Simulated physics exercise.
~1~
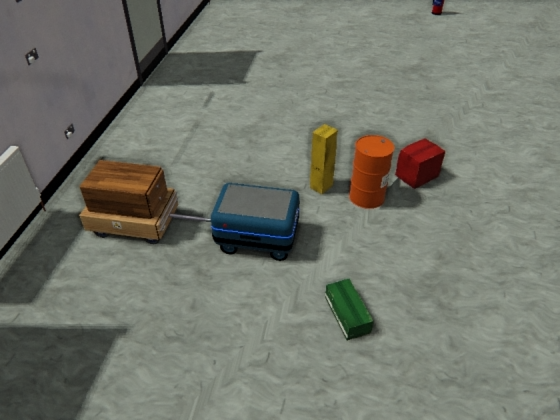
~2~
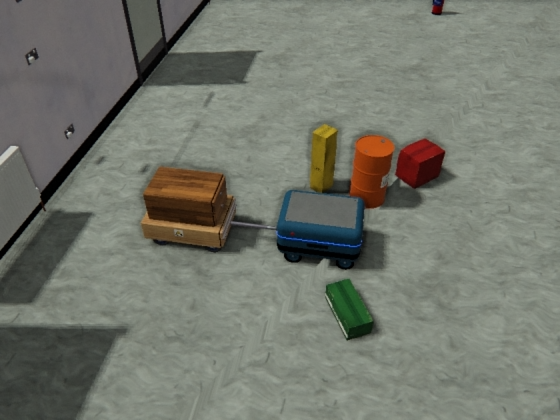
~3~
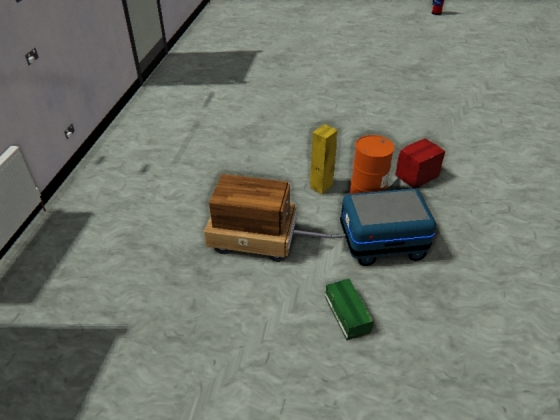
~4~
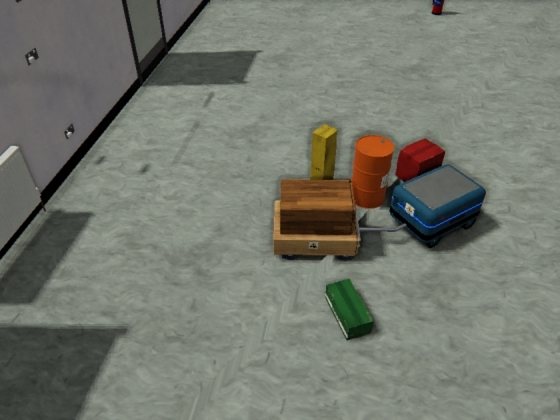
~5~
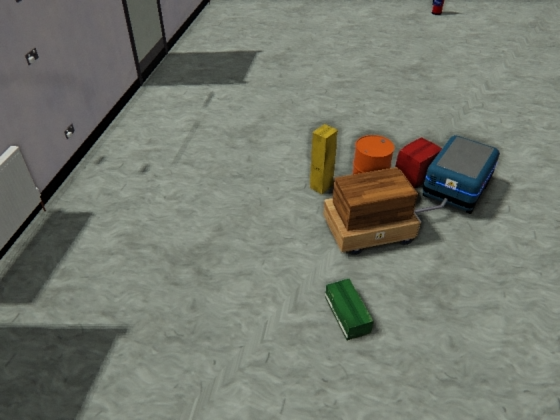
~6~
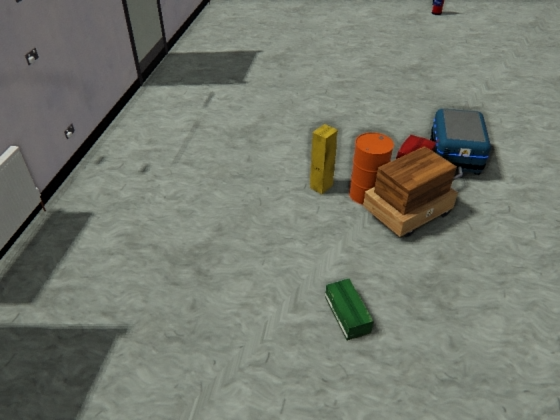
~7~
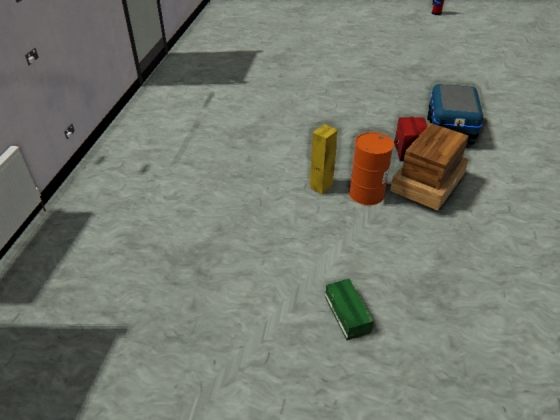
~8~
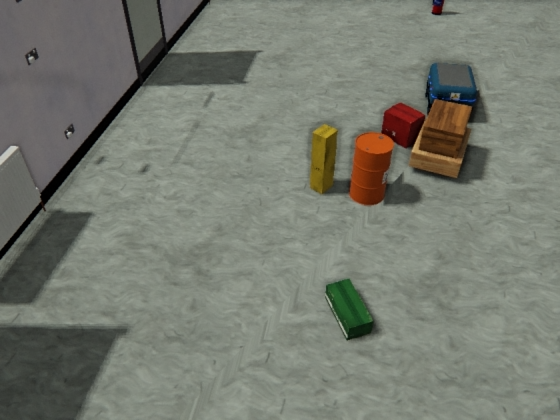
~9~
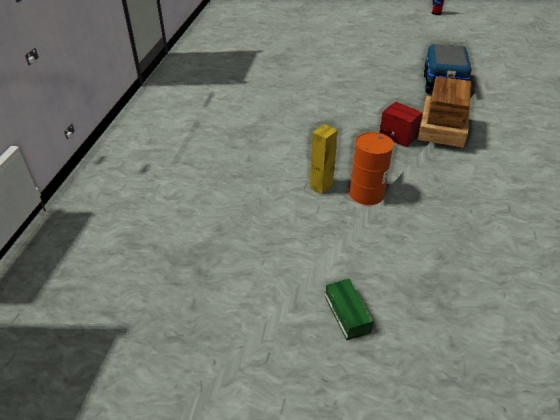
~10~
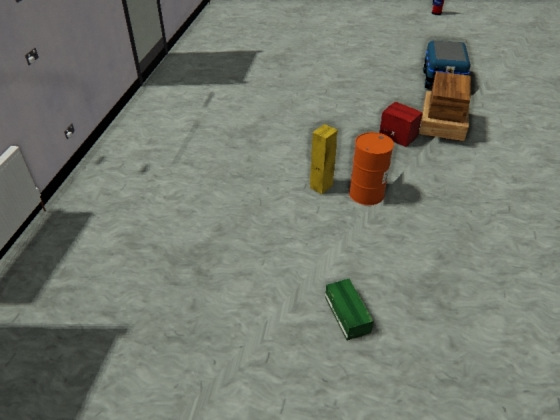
A small blue tug towing a wooden cart with a brown crate stands at the left on a grey floor beside a pale purple wall, seen from above at an angle. To its right are a tall yellow box, an orange drum and a red box, with a green box lying nearer the viewer. The tug drives right, passing between the green box and the drum, then curves away up the floor. The cart follows, cutting inside the turn and pushing the red box up and slightly left. The train straightens and stops beyond the red box, which stays upright while the others remain in place.
